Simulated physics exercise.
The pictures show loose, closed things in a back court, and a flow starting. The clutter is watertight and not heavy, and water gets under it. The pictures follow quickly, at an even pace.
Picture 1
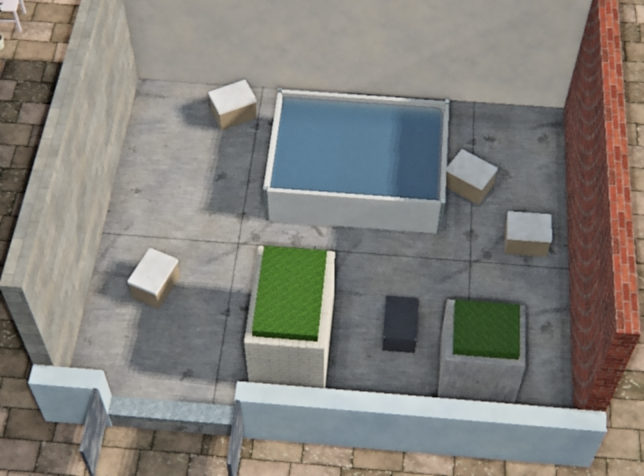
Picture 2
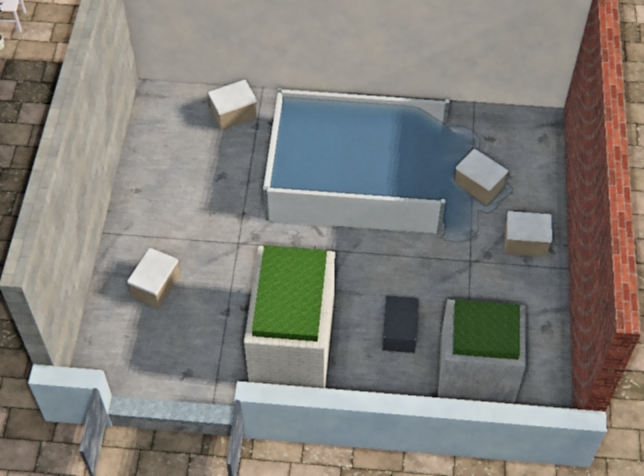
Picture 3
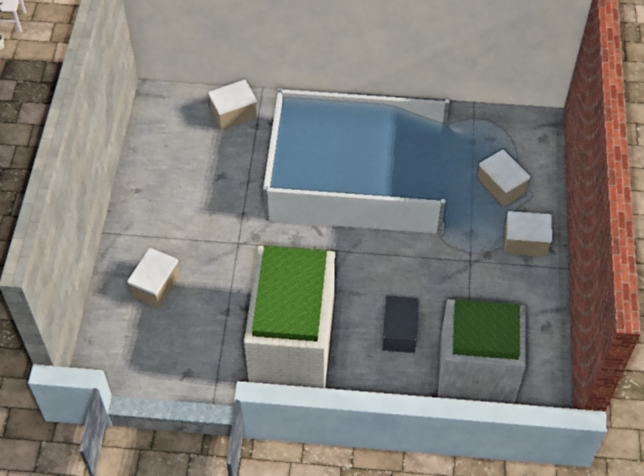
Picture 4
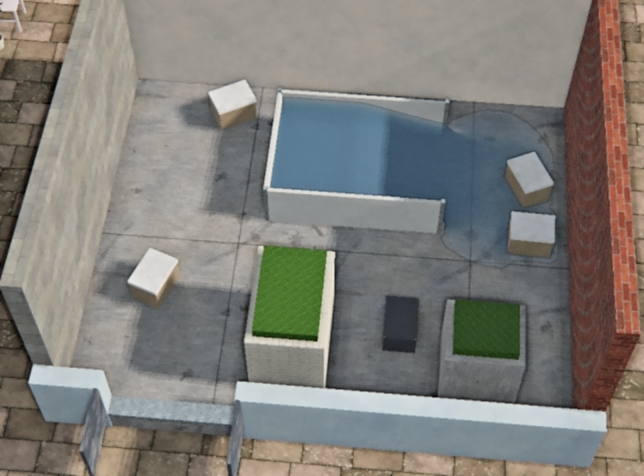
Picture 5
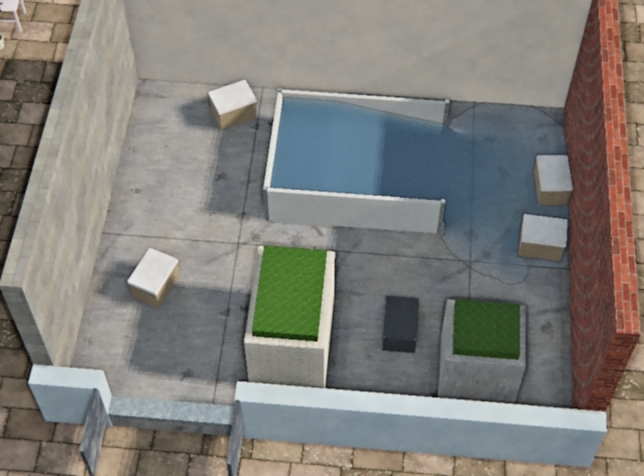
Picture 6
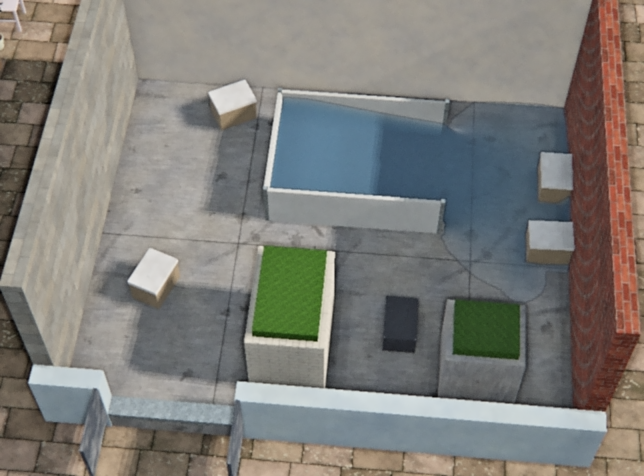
The video shows a walled courtyard where water pours from the open right side of a raised pool and spreads across the paving, pushing one pale-topped box right to the brick wall, while another nearby shifts slightly right.
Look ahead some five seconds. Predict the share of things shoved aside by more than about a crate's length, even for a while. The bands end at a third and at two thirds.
It is two thirds or above.
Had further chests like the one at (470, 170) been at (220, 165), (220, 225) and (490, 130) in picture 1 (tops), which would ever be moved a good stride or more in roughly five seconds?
One after the other: Less than that, under that, pushed that far.
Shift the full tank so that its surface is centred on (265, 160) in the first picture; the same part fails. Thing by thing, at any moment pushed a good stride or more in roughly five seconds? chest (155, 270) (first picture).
My call: Short of that.
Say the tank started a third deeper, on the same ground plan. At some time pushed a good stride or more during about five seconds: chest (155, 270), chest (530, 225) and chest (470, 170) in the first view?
In turn: Less than that, shifted that much, swept aside.
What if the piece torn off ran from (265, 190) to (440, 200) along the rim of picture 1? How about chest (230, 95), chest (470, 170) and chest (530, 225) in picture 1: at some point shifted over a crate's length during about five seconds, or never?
As listed: Never so far, not that far, pushed that far.
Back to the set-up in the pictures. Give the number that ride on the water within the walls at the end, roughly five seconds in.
The number is 3.
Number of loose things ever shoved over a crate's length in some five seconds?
That makes 4.
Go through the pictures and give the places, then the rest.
In the first picture, a chest at (472, 168) rests on the ground; a chest at (530, 226) rests on the ground; 0 of 5 have shifted.
In the second picture, a chest at (482, 168), on the bottom, close to its start; a chest at (530, 226) rests on the ground; 1 of 5 have shifted.
In the third picture, a chest at (505, 170) rests on the ground, a stride from its start; a chest at (530, 226), on the bottom; 1 of 5 have shifted.
In the fourth picture, a chest at (530, 171), on the bottom, a stride from its start; a chest at (533, 226) rests on the ground, close to its start; 1 of 5 have shifted.
In the fifth picture, a chest at (555, 172) rests on the ground, a stride from its start; a chest at (545, 230) rests on the ground, close to its start; 2 of 5 have shifted.
In the sixth picture, a chest at (557, 170) floats, a stride from its start; a chest at (552, 234), on the bottom, close to its start; 2 of 5 have shifted.
A moment on, 1 of 5 are well off their spots; 2 afloat.
Next, 2 of 5 are well off their spots; 2 afloat.
Later, 3 of 5 are well off their spots; 2 afloat.
In the end, 4 of 5 are well off their spots, and 4 have been at some point; 3 afloat.
